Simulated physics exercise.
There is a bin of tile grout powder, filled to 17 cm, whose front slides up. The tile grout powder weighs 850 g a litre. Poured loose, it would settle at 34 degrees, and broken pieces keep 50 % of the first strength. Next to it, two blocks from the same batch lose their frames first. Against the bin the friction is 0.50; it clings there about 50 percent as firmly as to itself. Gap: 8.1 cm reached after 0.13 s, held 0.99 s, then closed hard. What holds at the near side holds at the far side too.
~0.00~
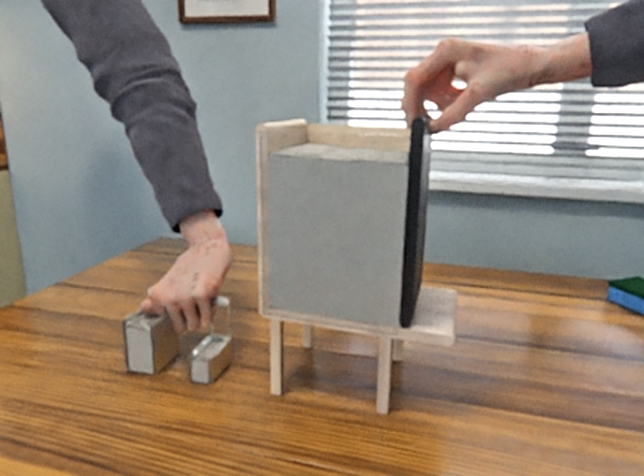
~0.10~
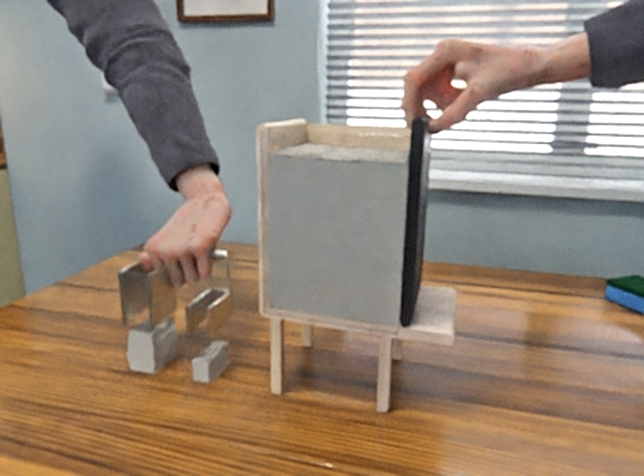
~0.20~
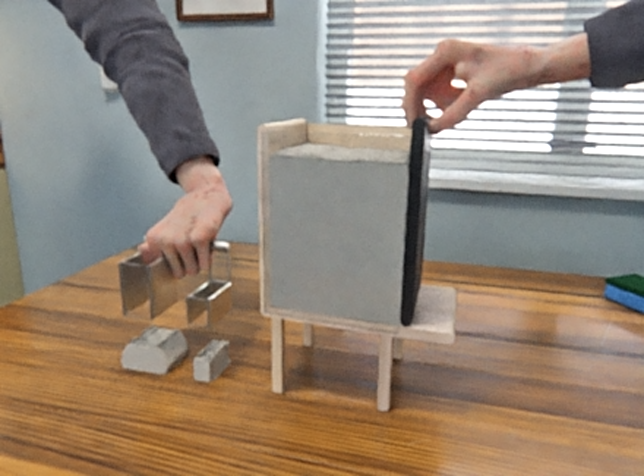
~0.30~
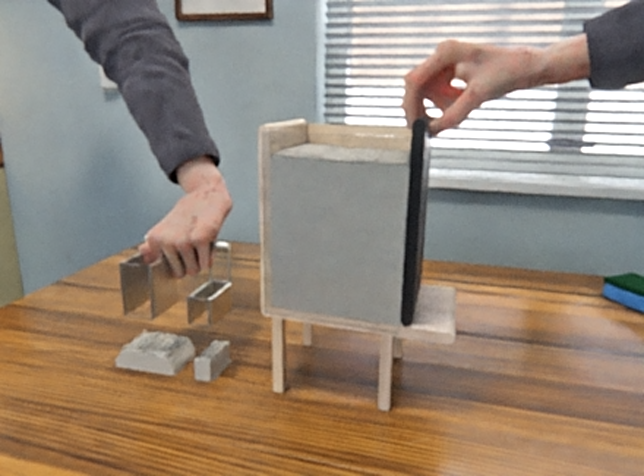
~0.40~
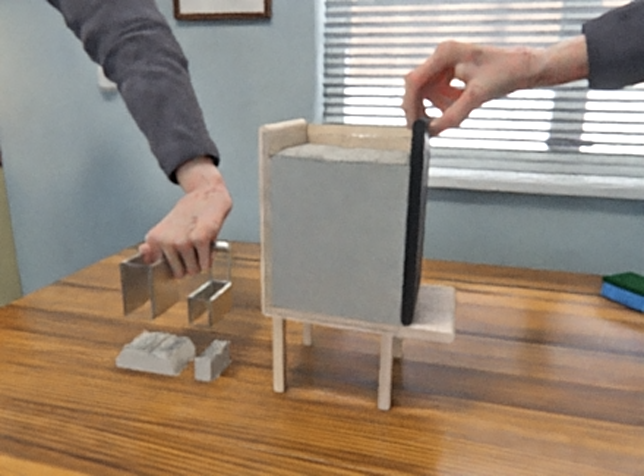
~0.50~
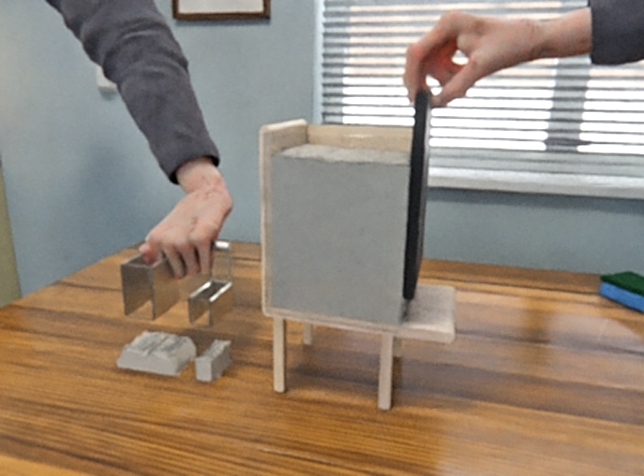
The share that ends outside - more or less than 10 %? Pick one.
More.
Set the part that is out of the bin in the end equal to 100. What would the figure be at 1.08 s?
I'd put it at around 50 %.
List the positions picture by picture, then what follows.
Top of the hatch at (418, 124), not yet moved; top of the tile grout powder at (284, 157); blocks stand 5.8 cm, 2.7 cm (left to right), in the first picture.
Top of the hatch at (418, 124), not yet moved; top of the tile grout powder at (285, 157); blocks stand 5.3 cm, 2.7 cm (left to right), in the second picture.
Top of the hatch at (418, 125), not yet moved; top of the tile grout powder at (285, 157); blocks stand 3.5 cm, 2.7 cm (left to right), in the third picture.
Top of the hatch at (419, 126), not yet moved; top of the tile grout powder at (286, 157); blocks stand 2.7 cm, 2.7 cm (left to right), in the fourth picture.
Top of the hatch at (419, 126), not yet moved; top of the tile grout powder at (287, 158); blocks stand 2.7 cm, 2.7 cm (left to right), in the fifth picture.
Top of the hatch at (421, 97), moved 2.7 cm; top of the tile grout powder at (287, 159); blocks stand 2.7 cm, 2.7 cm (left to right), in the sixth picture.
After 0.76 s, the hatch is 8.1 cm open and 5 % is out.
After 1.08 s, the hatch is 8.1 cm open and 13 % is out.
After 1.39 s, the hatch is 8.1 cm open and 17 % is out.
After 1.71 s, the hatch is 2.0 cm open and 23 % is out.
After 2.11 s, at the end, the hatch is shut and 23 % is out.
